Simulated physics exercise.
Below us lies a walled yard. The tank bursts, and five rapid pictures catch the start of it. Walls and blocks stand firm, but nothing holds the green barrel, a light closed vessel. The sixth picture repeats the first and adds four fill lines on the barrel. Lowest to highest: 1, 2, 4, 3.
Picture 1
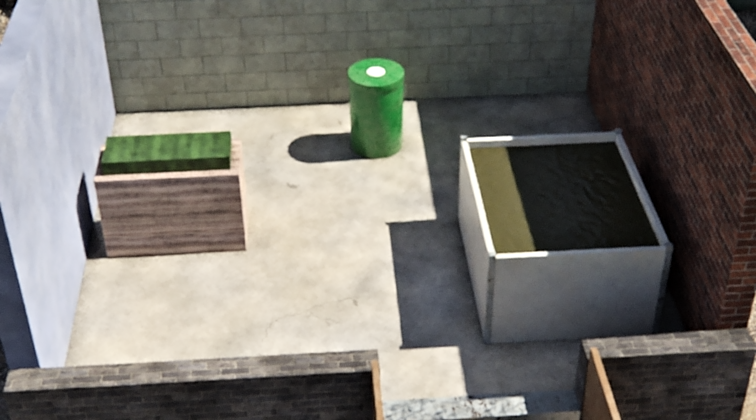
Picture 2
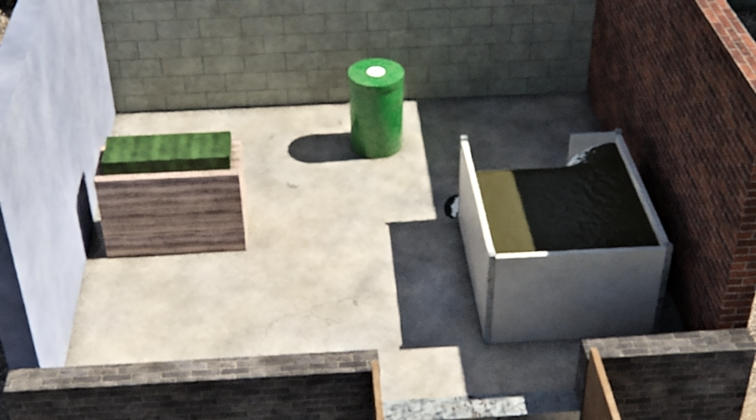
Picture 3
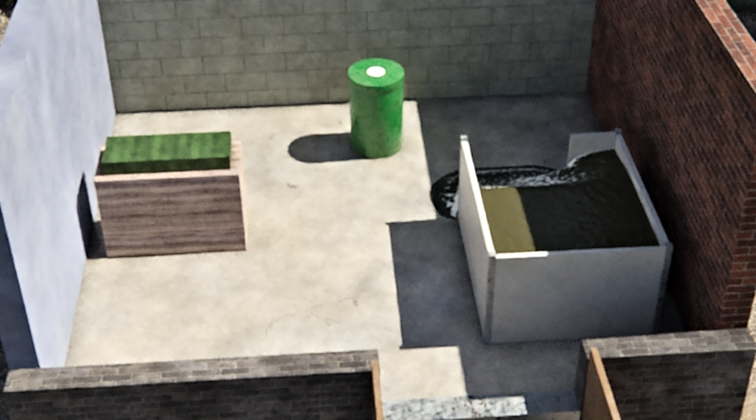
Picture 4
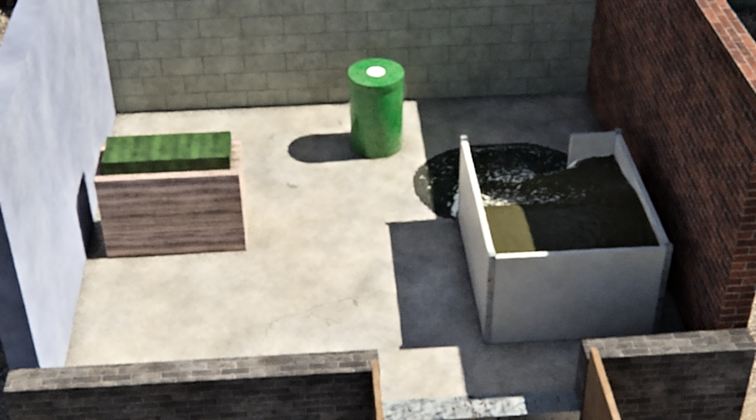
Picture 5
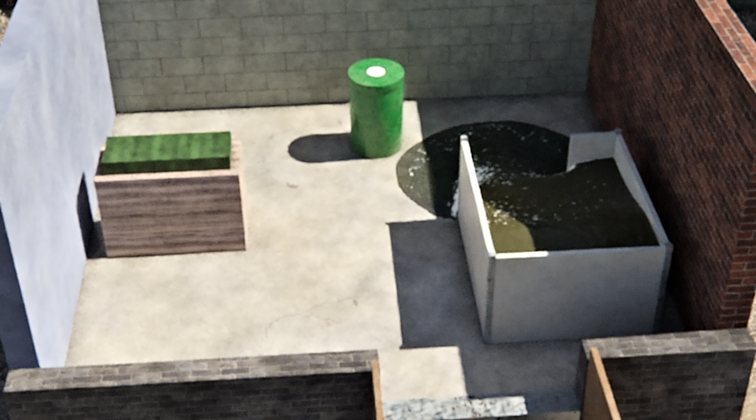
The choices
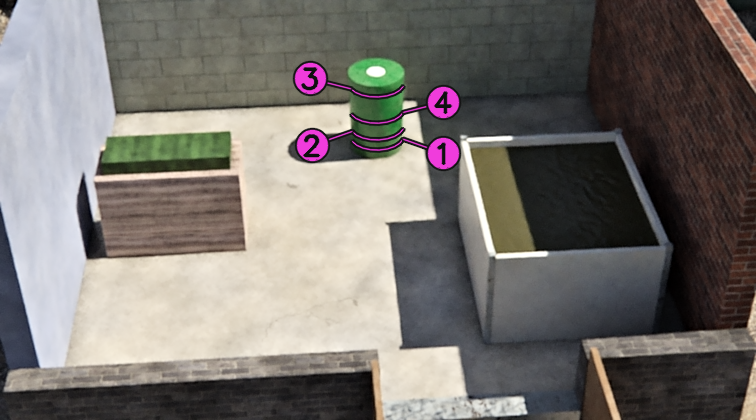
In this clip, a walled yard holds a planter, a green barrel and a tank of dark water; the tank's far side opens, and water pours out, spreading across the ground behind and left of it, toward the barrel.
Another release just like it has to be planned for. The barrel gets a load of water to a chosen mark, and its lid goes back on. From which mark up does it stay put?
Take 4.
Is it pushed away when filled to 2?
Yes.
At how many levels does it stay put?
Two of the four.
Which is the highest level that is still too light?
Level 2.
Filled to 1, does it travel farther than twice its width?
Yes.
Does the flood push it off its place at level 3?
No, that is safe.
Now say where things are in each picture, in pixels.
Lid of the green barrel at (376, 72); tank full, its middle at (559, 198); open gate at (480, 348), in the first frame.
Water covers 2 % of the ground, mostly out of sight from here, in the second frame.
Water covers 5 % of the ground, mostly out of sight from here, in the third frame.
In the fourth frame, 8 % of the ground wet, in view closest to the barrel at (424, 172).
Lid of the green barrel at (376, 72); 13 % of the ground wet, in view closest to the barrel at (410, 159), in the fifth frame.
On the marked copy, 1 at (379, 150); 2 at (378, 139); 3 at (378, 96); 4 at (378, 123); from the bottom up 1, 2, 4, 3.
For level 1, it is pushed about 5 times its own width away.
For level 2, it is pushed about twice its own width away.
For level 3, it does not move.
For level 4, it does not move.
